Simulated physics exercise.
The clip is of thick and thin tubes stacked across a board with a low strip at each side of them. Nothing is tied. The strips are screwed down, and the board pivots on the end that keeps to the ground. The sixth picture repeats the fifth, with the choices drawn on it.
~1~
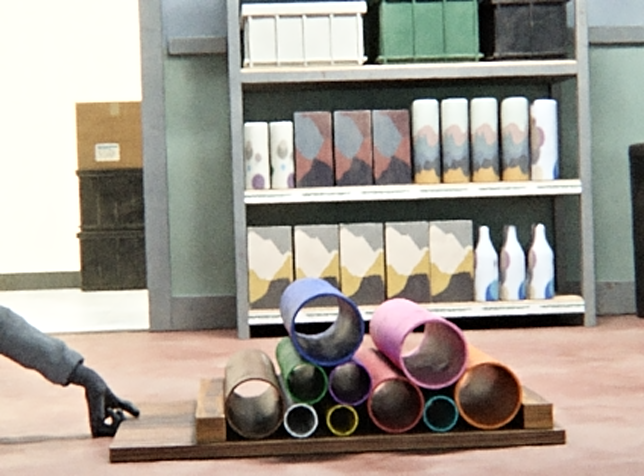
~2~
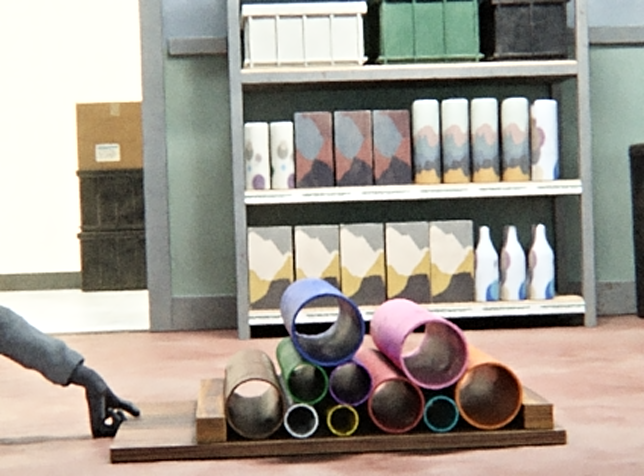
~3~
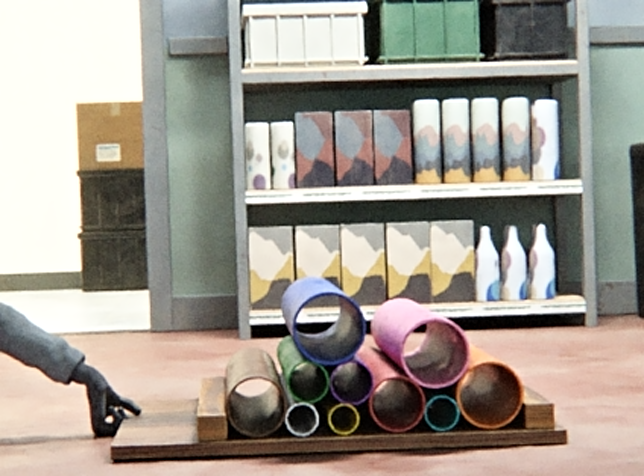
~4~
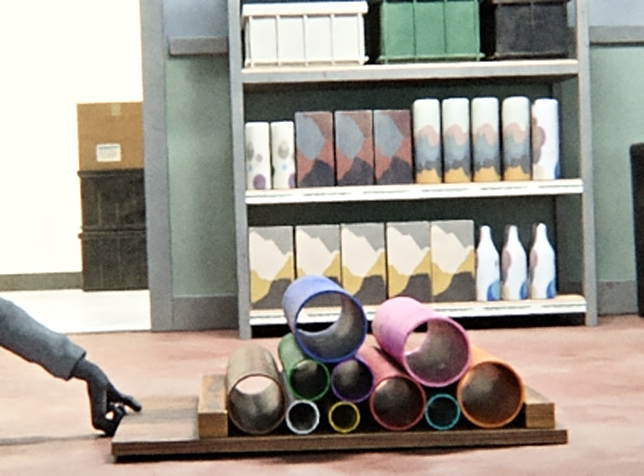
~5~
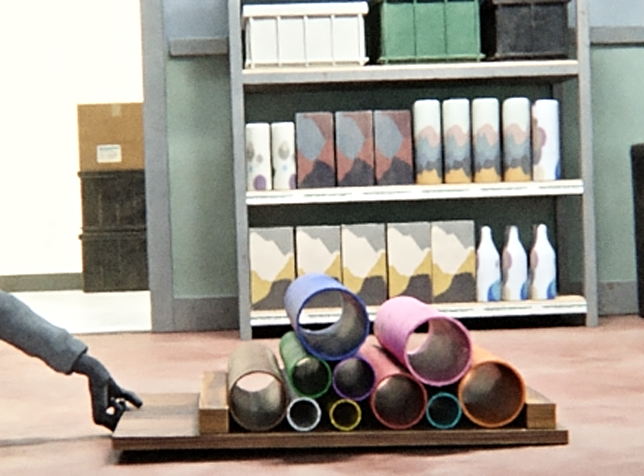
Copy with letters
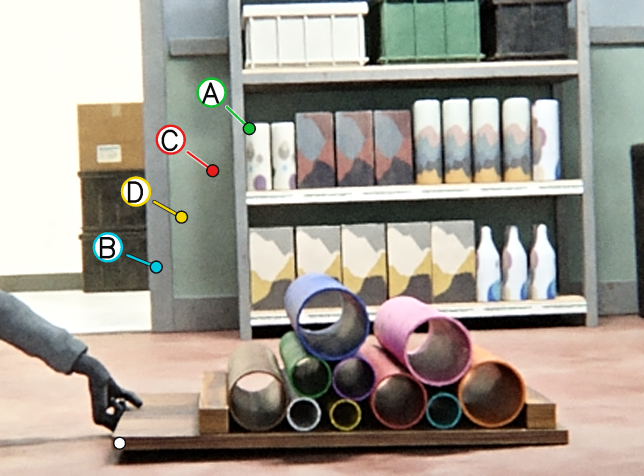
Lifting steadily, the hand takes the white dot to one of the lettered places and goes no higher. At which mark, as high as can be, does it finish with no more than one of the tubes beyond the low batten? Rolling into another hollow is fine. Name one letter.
The answer is mark C.
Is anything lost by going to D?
At D: No.
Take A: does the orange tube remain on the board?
Yes.
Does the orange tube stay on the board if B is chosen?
The orange tube: Yes.
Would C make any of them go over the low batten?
No, at C.
On the marked copy, A at (249, 129); B at (156, 267); C at (213, 171); D at (182, 217); the white dot at (119, 443).
Following C. Soon after the start, board at 20°.
Later, board at 38°.
In the end, board at 38°, none over the low batten.
As for the rest, A three over the low batten (purple, blue, pink); B none over the low batten; D none over the low batten.
